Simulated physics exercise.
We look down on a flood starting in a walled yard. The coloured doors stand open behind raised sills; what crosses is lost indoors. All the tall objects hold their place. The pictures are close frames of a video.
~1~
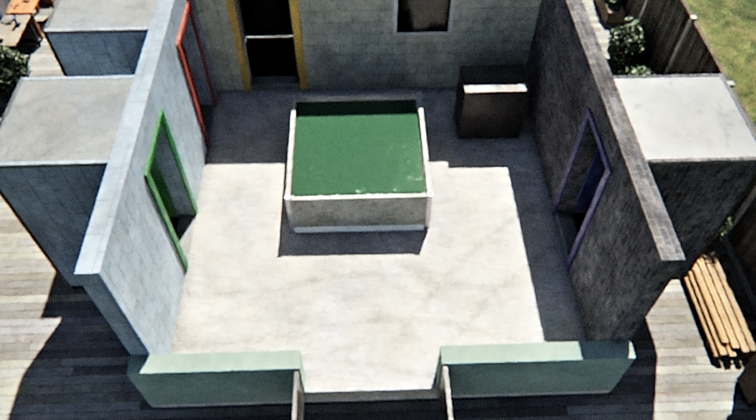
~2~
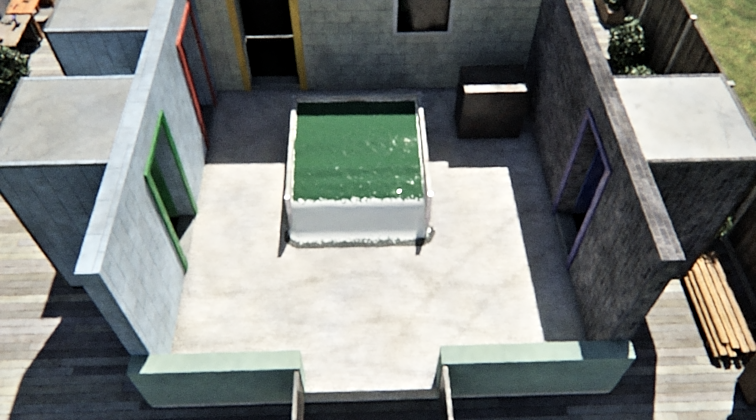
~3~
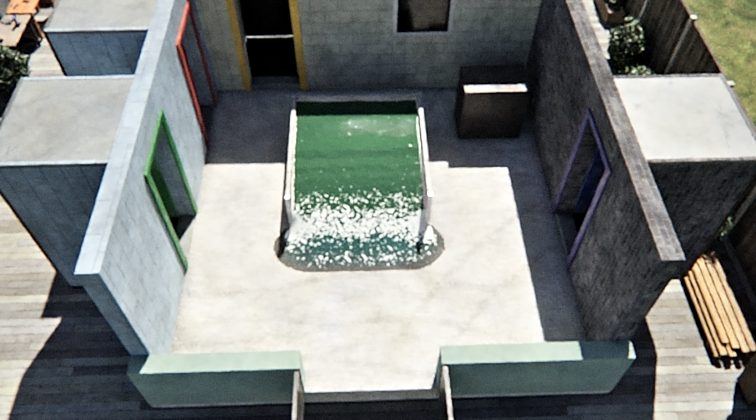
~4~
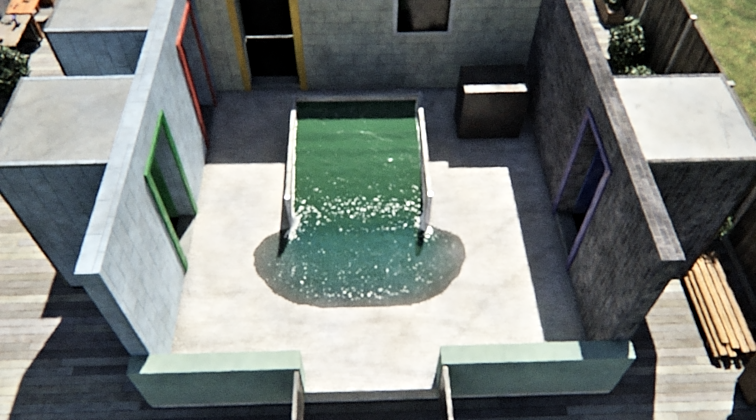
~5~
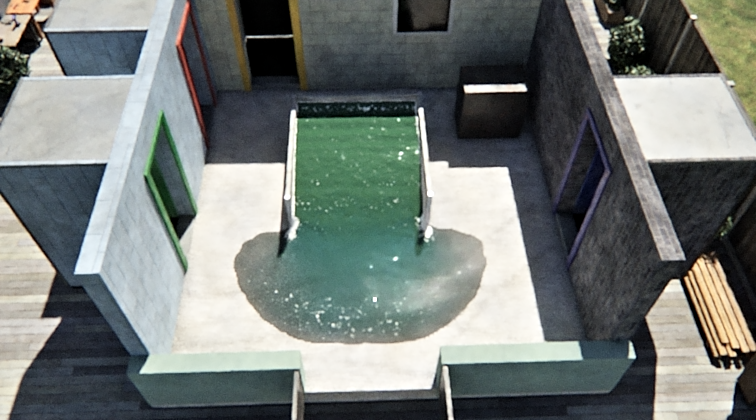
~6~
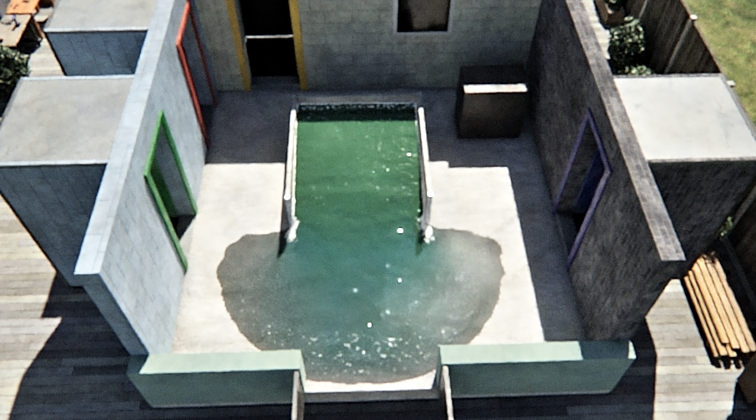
Green water pouring from the open front of a tank in a walled yard, spreading in a widening pool across the pale floor.
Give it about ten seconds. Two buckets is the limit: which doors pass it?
One by one: The green door admits no more than that; the yellow door admits no more than that; the red door admits no more than that; the blue door admits no more than that.
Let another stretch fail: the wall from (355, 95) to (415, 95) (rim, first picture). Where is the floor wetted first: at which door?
That is the yellow one.
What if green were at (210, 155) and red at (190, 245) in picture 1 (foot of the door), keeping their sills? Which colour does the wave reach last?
Last comes the yellow-painted one.
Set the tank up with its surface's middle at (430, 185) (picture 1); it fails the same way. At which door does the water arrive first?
First comes the blue door.
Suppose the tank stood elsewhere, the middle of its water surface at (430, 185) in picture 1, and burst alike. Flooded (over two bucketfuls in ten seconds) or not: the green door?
The green one takes less.
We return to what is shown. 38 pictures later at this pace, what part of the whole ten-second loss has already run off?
Some 90 per cent.
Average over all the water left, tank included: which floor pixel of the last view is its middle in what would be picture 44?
Roughly at (381, 223).
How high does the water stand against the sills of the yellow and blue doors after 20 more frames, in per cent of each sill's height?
About 0 and 50 per cent.
A moment on, water covers 40 % of the floor; the green door not reached, the yellow door not reached, the red door not reached, the blue door not reached.
Next, water covers 40 % of the floor; the green door wet at the sill, nothing in, the yellow door not reached, the red door not reached, the blue door not reached.
Then, water covers 65 % of the floor; the green door wet at the sill, nothing in, the yellow door not reached, the red door not reached, the blue door wet at the sill, nothing in.
Later, water covers 90 % of the floor; the green door under two buckets in, the yellow door under two buckets in, the red door wet at the sill, nothing in, the blue door wet at the sill, nothing in.
In the end, water covers 95 % of the floor; the green door under two buckets in, the yellow door under two buckets in, the red door wet at the sill, nothing in, the blue door wet at the sill, nothing in.
